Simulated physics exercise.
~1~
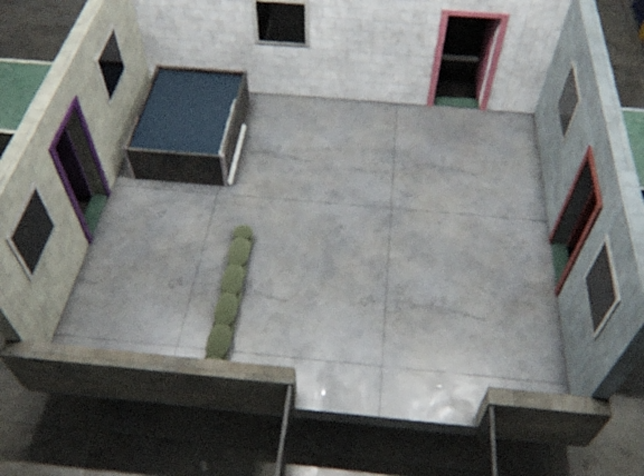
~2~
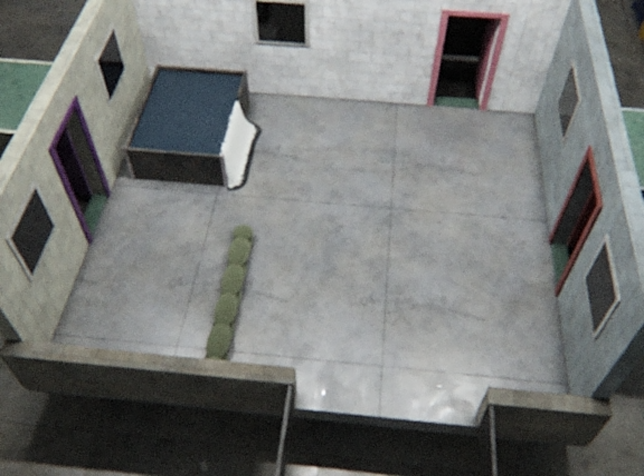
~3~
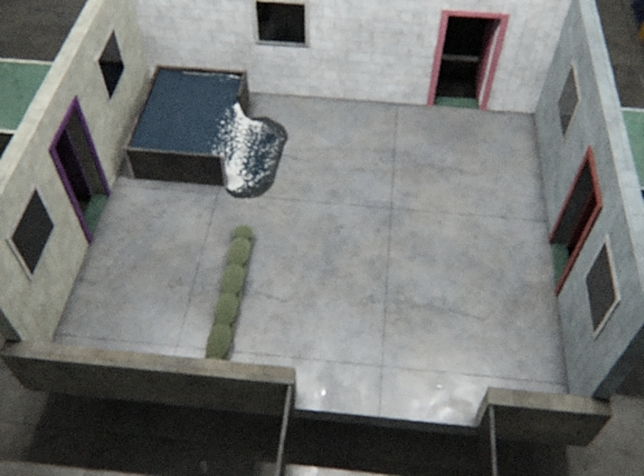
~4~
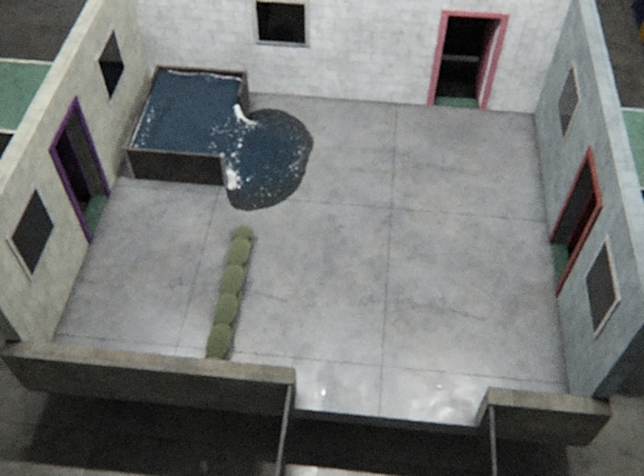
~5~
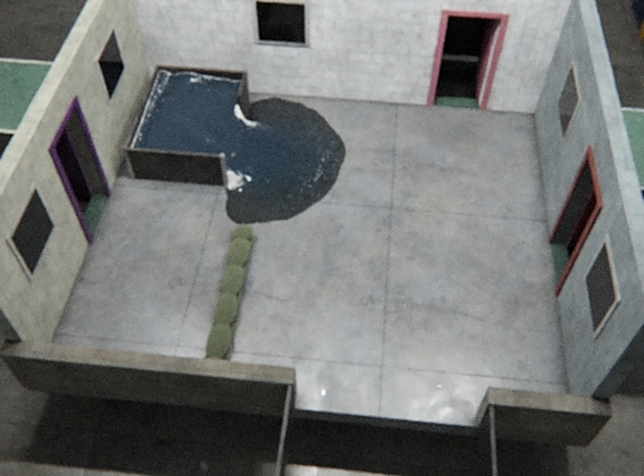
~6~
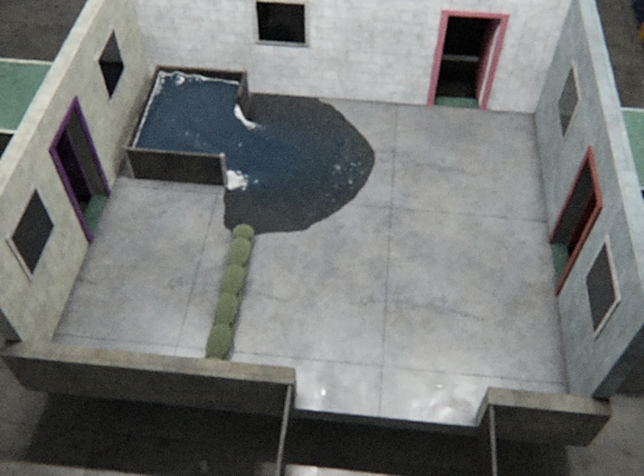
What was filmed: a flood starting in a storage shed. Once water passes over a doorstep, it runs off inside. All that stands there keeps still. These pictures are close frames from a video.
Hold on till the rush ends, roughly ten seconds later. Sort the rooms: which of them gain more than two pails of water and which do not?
The red door gains more; the purple door gains no more; the pink door gains more.
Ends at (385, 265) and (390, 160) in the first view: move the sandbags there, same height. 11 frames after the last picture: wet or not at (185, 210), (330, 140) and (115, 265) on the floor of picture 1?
Reading the three places in turn gives bare, drenched, bare.
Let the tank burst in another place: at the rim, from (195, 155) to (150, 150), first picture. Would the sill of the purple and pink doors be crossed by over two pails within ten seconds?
The purple door exceeds it; the pink door falls short.
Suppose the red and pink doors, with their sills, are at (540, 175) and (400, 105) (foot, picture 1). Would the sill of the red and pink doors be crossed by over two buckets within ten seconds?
As I see it, the red door overshoots the mark while the pink door overshoots the mark.
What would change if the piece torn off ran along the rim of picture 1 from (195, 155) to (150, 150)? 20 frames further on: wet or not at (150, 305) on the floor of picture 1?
Answer: Soaked.
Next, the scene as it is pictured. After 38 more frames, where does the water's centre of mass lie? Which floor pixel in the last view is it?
Point: (395, 211).
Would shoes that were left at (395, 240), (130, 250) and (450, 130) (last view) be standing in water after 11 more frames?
First spot inundated, second not wet, third inundated.
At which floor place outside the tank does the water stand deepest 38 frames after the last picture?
Near (550, 393).
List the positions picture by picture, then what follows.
The first frame shows still water in the tank at (189, 112).
In the second frame, water pours out at (232, 143) and has run to (234, 186).
In the third frame, water pours out at (232, 146) and has run to (254, 193).
In the fourth frame, the front is at (298, 125), out from the gap at (232, 146).
In the fifth frame, water pours out at (232, 147) and has run to (340, 146).
In the sixth frame, water pours out at (232, 147) and has run to (369, 153).
A moment on, water covers 35 % of the floor; the red door not reached, the purple door not reached, the pink door not reached.
Next, water covers 50 % of the floor; the red door not reached, the purple door not reached, the pink door under two buckets in.
Then, water covers 65 % of the floor; the red door over two buckets in, the purple door not reached, the pink door under two buckets in.
Later, water covers 65 % of the floor; the red door far over two buckets in, the purple door not reached, the pink door over two buckets in.
In the end, water covers 75 % of the floor; the red door far over two buckets in, the purple door not reached, the pink door far over two buckets in.
